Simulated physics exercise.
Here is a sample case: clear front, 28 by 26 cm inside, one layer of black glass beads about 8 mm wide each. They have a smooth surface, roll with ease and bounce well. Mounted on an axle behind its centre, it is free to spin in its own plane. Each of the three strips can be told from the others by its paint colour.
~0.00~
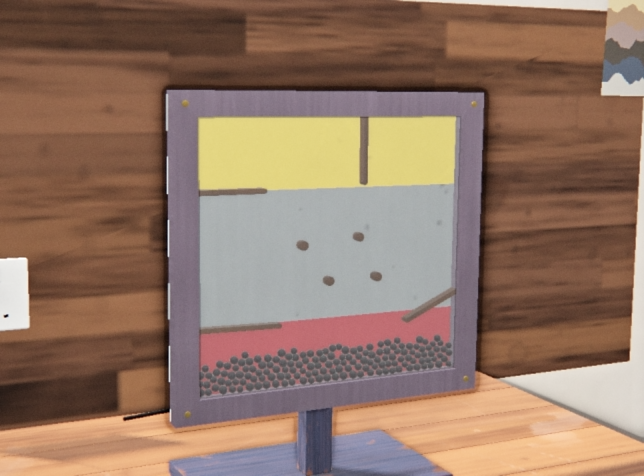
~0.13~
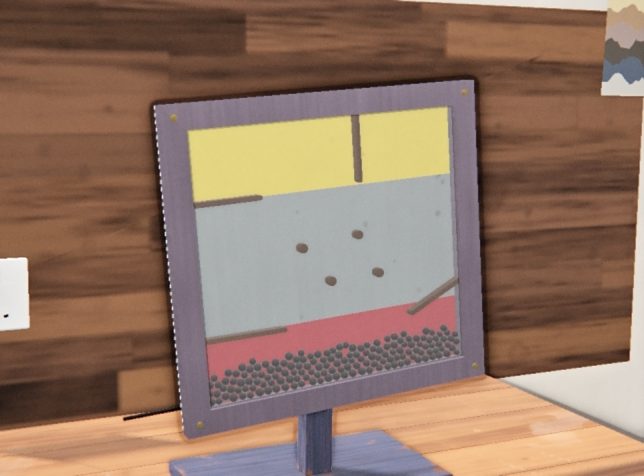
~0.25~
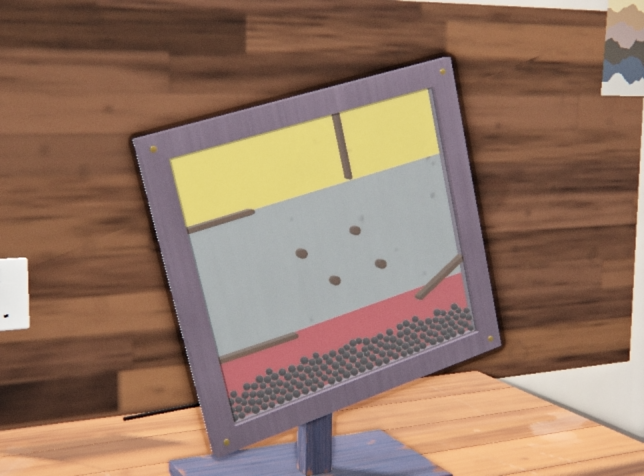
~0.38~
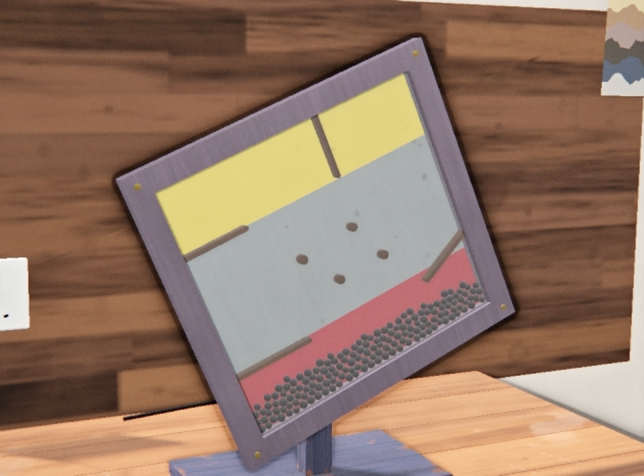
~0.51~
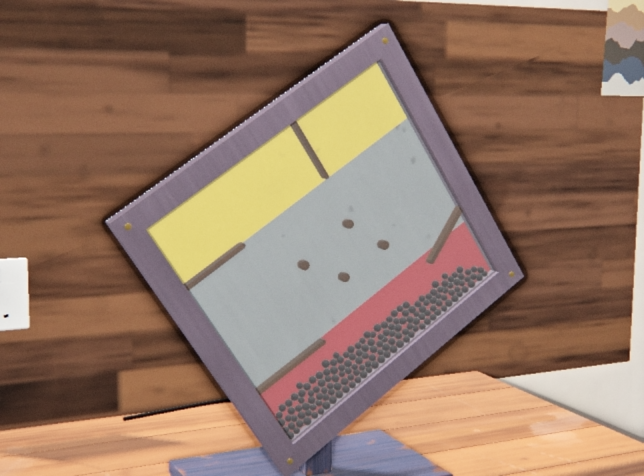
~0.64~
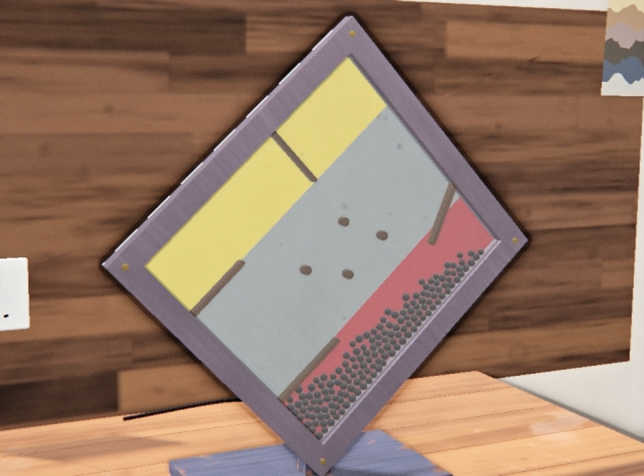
At first, a square case with yellow, grey and red strips stands level, dark beads piled along its bottom edge. It turns steadily anticlockwise, and the bead bed tilts with it. By the end the case leans almost like a diamond, the beads bunched thicker toward the lower corner.
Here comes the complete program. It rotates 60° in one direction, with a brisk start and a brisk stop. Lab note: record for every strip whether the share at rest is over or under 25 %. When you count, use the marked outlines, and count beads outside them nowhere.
Recorded: Red over, yellow under, grey under.
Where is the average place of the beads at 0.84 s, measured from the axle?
Some 6 cm right and 10 cm below.
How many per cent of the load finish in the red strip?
The answer is near 95 percent.
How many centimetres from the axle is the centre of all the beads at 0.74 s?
5 cm right, 10 cm below.
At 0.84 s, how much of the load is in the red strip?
Reading: Around 100 per cent of the load.
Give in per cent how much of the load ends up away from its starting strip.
Something near 5 per cent end up elsewhere.
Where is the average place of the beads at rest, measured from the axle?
The middle sits around 6 cm right of it and 10 cm below it.
By 0.74 s, it stands 51° anticlockwise; the beads' middle is 5 cm right of and 10 cm below the centre; red 100 %.
By 0.84 s, it stands 58° anticlockwise; the beads' middle is 6 cm right of and 10 cm below the centre; red 100 %.
By 0.93 s, it stands 60° anticlockwise; the beads' middle is 6 cm right of and 10 cm below the centre; red 100 %.
At rest by 2.0 s, it stands 60° anticlockwise; red 95 %, yellow 0 %, grey 5 %.
